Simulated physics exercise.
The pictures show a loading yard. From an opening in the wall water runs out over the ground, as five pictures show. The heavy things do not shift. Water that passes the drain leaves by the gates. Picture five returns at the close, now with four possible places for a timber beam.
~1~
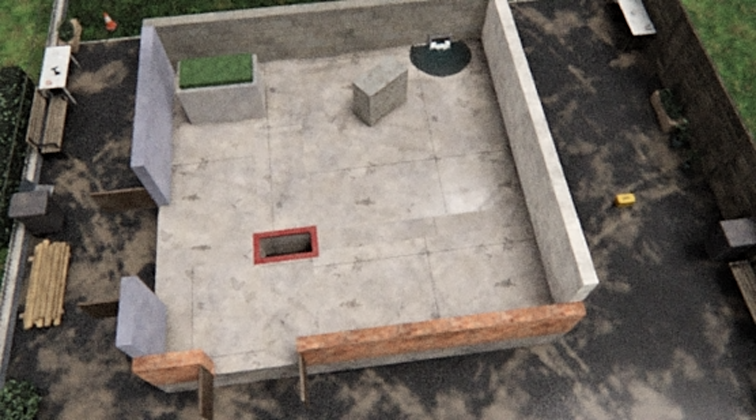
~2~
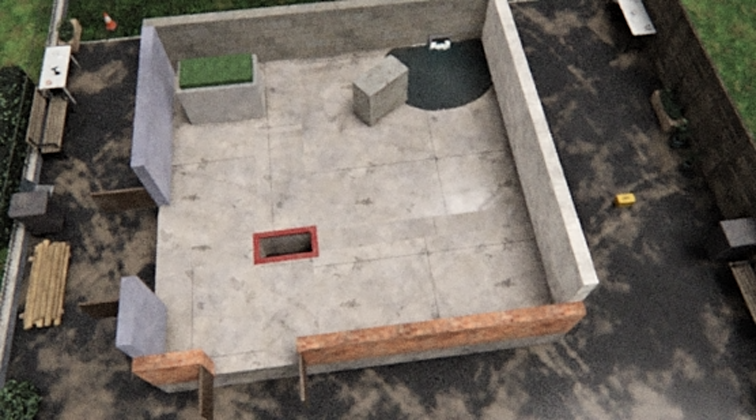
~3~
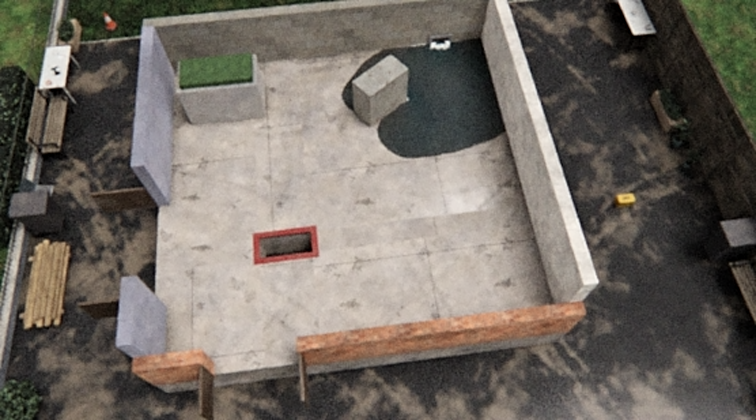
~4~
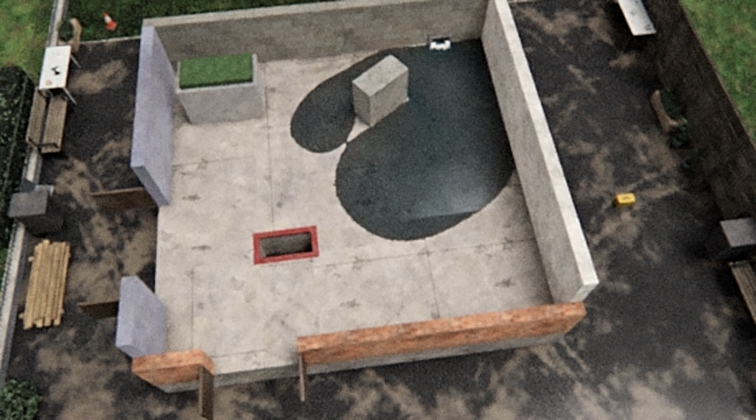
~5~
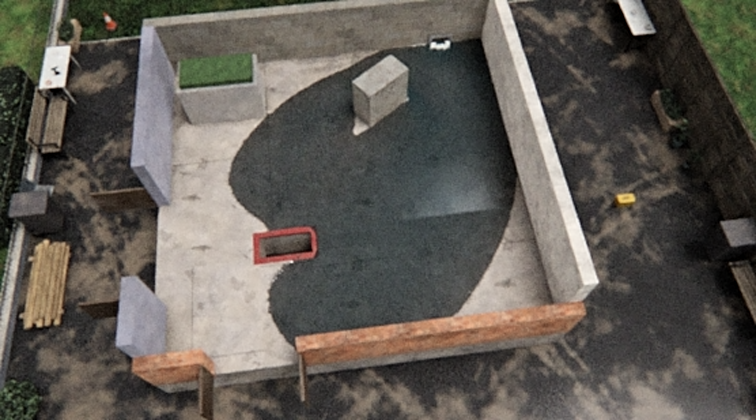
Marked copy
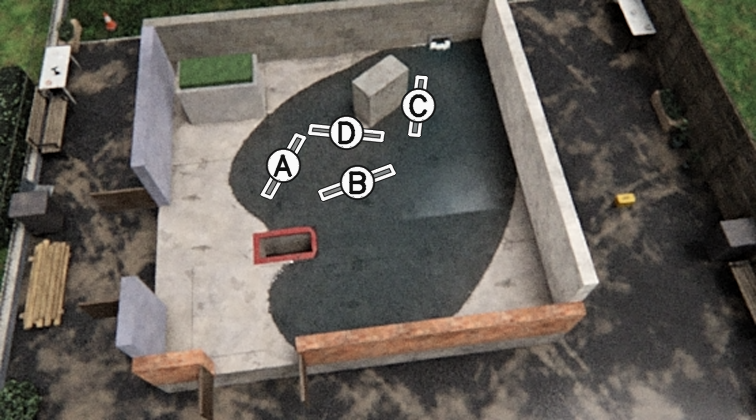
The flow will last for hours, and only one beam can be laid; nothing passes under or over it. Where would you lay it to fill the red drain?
Best: A.
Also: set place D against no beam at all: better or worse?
It is worse.
In white, A from (266, 196) to (300, 136); B from (321, 195) to (392, 169); C from (414, 135) to (421, 77); D from (310, 129) to (382, 136).
For place A, about 21 % of the stream goes into the red drain, about 79 % out by the gates.
For place B, about 13 % of the stream goes into the red drain, about 87 % out by the gates.
For place C, about 13 % of the stream goes into the red drain, about 87 % out by the gates.
For place D, about 12 % of the stream goes into the red drain, about 88 % out by the gates.
